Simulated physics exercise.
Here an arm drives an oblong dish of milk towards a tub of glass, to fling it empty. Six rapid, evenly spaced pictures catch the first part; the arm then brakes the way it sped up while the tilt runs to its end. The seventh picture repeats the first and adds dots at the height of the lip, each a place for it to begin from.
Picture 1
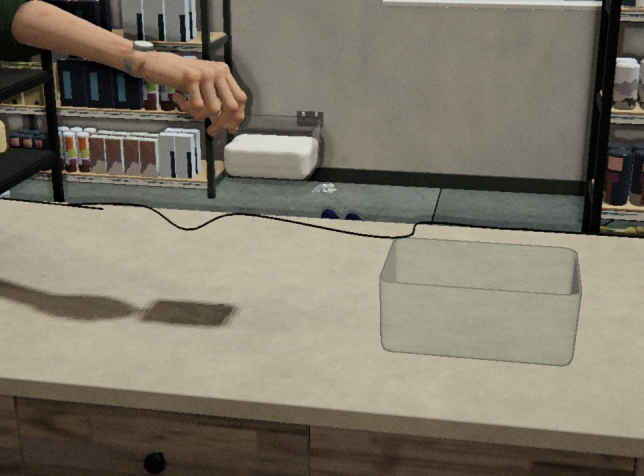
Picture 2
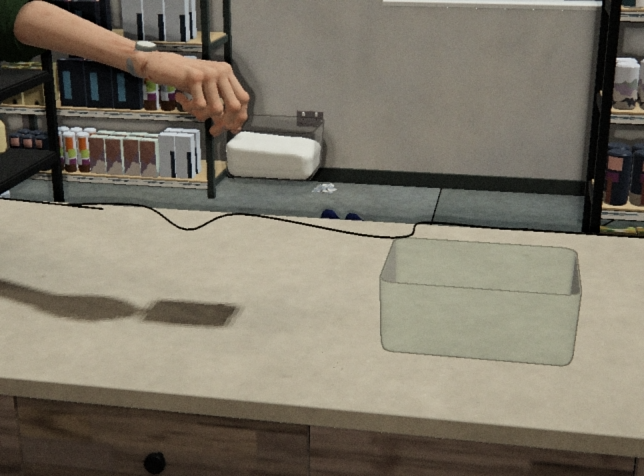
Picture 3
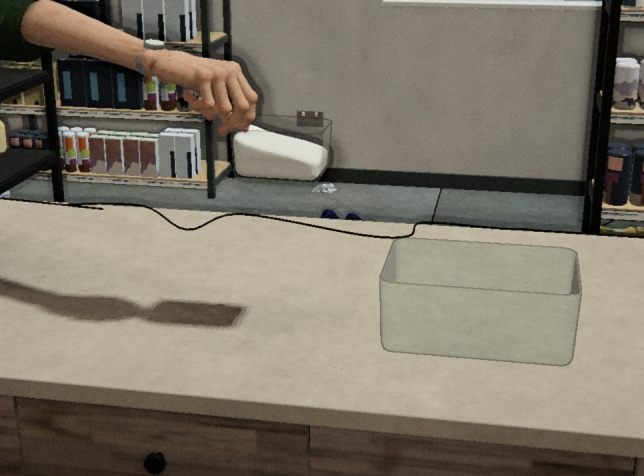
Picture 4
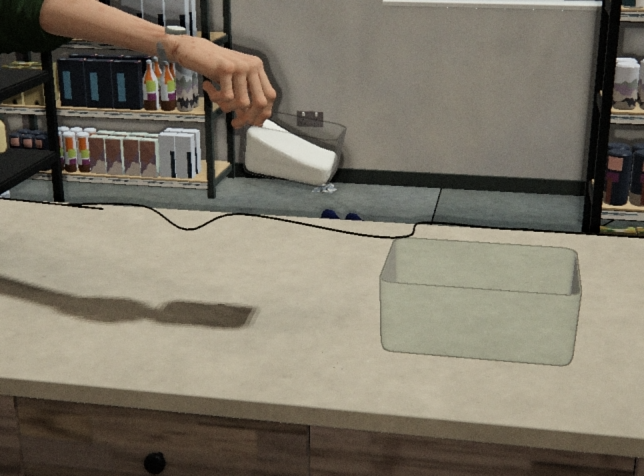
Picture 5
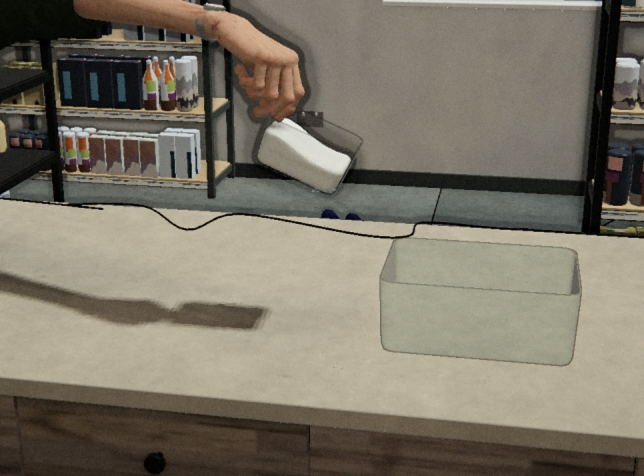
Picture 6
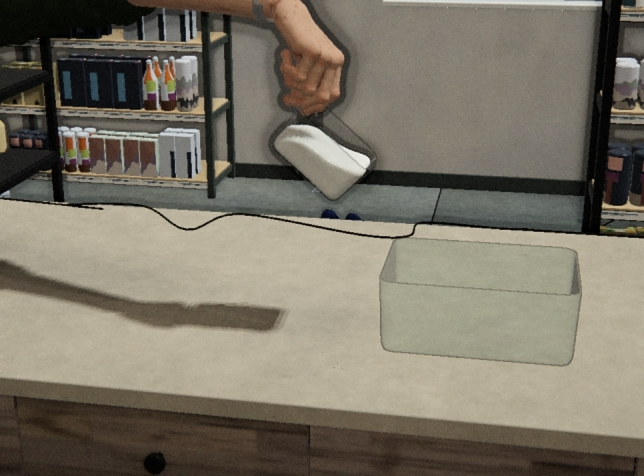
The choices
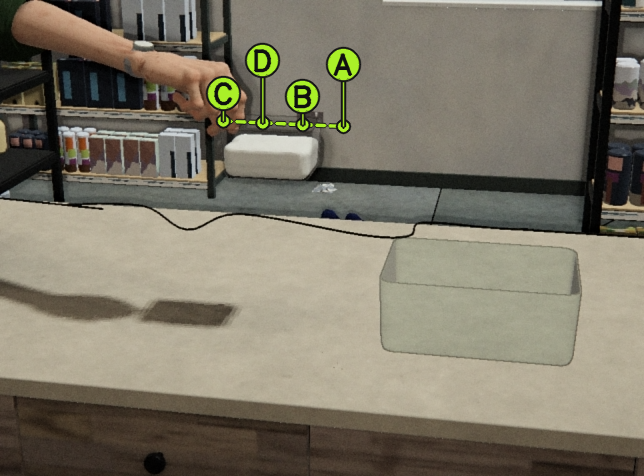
In a shop, a hand carrying a clear dish of white milk rightward above a counter, gradually tilting it near a glass tub.
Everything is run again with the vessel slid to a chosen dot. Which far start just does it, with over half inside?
Spot D.
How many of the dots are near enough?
Three of them.
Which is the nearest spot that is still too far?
Spot C.
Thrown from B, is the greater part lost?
No, not at all.
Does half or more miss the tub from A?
No, that is safe.
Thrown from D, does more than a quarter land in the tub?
Yes.
In lime, A at (343, 126); B at (302, 124); C at (223, 121); D at (262, 122).
For spot A, about 83 % lands in the tub, 3 % falls short and 13 % goes beside or beyond.
For spot B, about 87 % lands in the tub, 3 % falls short and 10 % goes beside or beyond.
For spot C, about 11 % lands in the tub, 84 % falls short and 4 % goes beside or beyond.
For spot D, about 73 % lands in the tub, 21 % falls short and 5 % goes beside or beyond.
